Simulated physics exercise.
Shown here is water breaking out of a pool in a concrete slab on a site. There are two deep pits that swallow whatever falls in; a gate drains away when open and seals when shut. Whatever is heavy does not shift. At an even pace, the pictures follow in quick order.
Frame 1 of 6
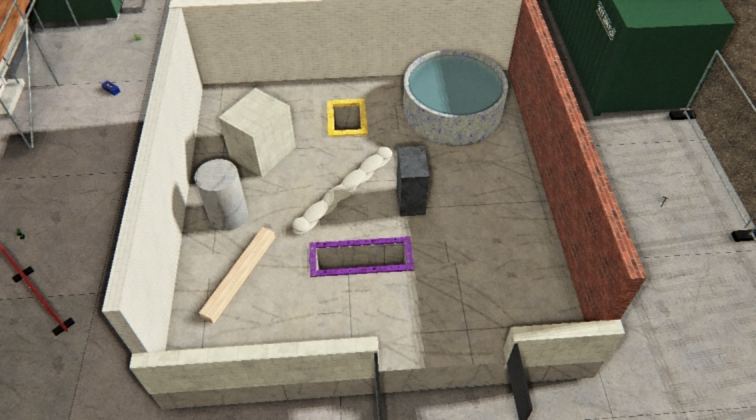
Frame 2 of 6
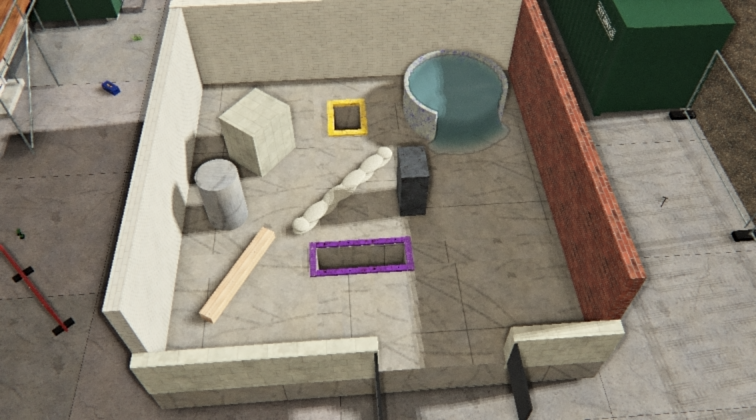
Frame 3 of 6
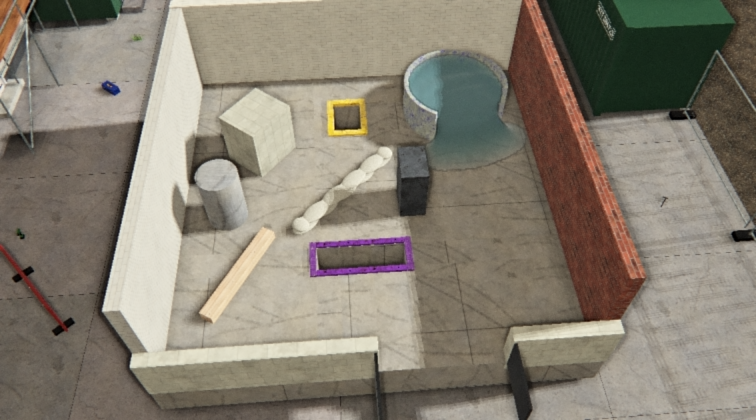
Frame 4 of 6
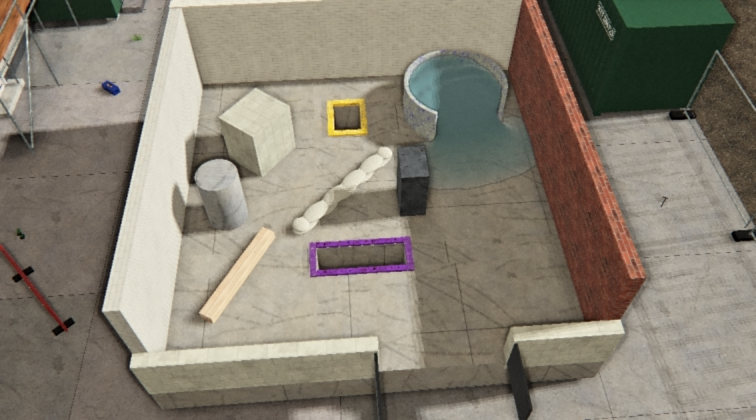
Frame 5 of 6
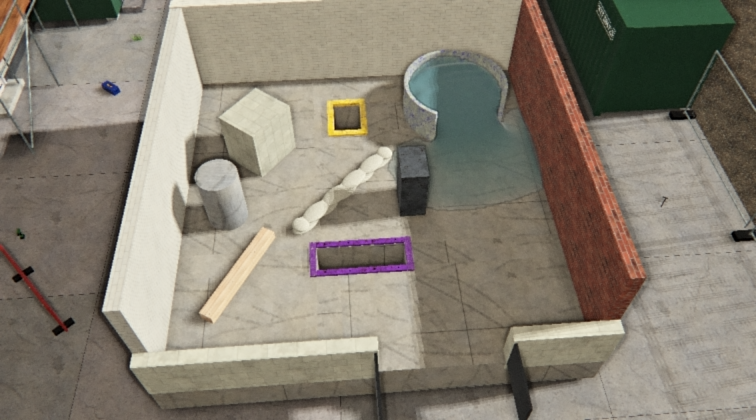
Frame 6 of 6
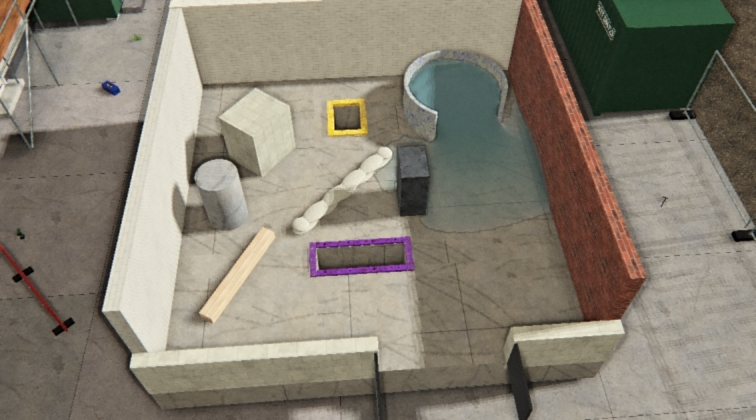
Walled concrete yard with blocks and framed pits, water breaking out of a round pool and spreading steadily across the floor.
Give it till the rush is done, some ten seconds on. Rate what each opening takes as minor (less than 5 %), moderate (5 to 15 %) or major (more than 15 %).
The gate - major, the purple pit - minor, the yellow pit - minor.
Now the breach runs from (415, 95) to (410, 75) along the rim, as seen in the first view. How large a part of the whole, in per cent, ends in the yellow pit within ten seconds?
Yellow: 40 %.
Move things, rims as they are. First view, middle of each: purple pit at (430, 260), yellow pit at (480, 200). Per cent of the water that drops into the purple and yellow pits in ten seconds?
In per cent: Purple 12, yellow 25.
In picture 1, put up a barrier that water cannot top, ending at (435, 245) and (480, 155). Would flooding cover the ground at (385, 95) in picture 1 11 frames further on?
My call: Not reached.
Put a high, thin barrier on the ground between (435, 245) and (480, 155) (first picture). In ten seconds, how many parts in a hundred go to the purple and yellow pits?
I'd say purple collects roughly 15 % while yellow collects roughly 0 %.
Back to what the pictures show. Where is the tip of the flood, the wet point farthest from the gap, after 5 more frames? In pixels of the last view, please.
Look around (588, 343).
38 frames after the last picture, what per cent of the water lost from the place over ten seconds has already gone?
Result, approximate: 70 per cent.
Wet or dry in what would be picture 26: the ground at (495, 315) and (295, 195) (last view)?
Submerged, then high and dry.
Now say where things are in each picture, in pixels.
The pool at (455, 85) is whole and still, in the first frame.
Water pours out at (473, 132) and has run to (432, 148), in the second frame.
The front is at a hidden place, out from the gap at (473, 134), in the third frame.
The front is at a hidden place, out from the gap at (473, 135), in the fourth frame.
Water pours out at (473, 136) and has run to (429, 204), in the fifth frame.
Water pours out at (473, 135) and has run to (429, 224), in the sixth frame.
A moment on, water covers 30 % of the floor; the gate 0 %, the purple pit 0 %, the yellow pit 0 %.
Next, water covers 35 % of the floor; the gate 2 %, the purple pit 0 %, the yellow pit 0 %.
Then, water covers 40 % of the floor; the gate 14 %, the purple pit 0 %, the yellow pit 0 %.
Later, water covers 55 % of the floor; the gate 29 %, the purple pit 0 %, the yellow pit 0 %.
In the end, water covers 65 % of the floor; the gate 41 %, the purple pit 1 %, the yellow pit 0 %.
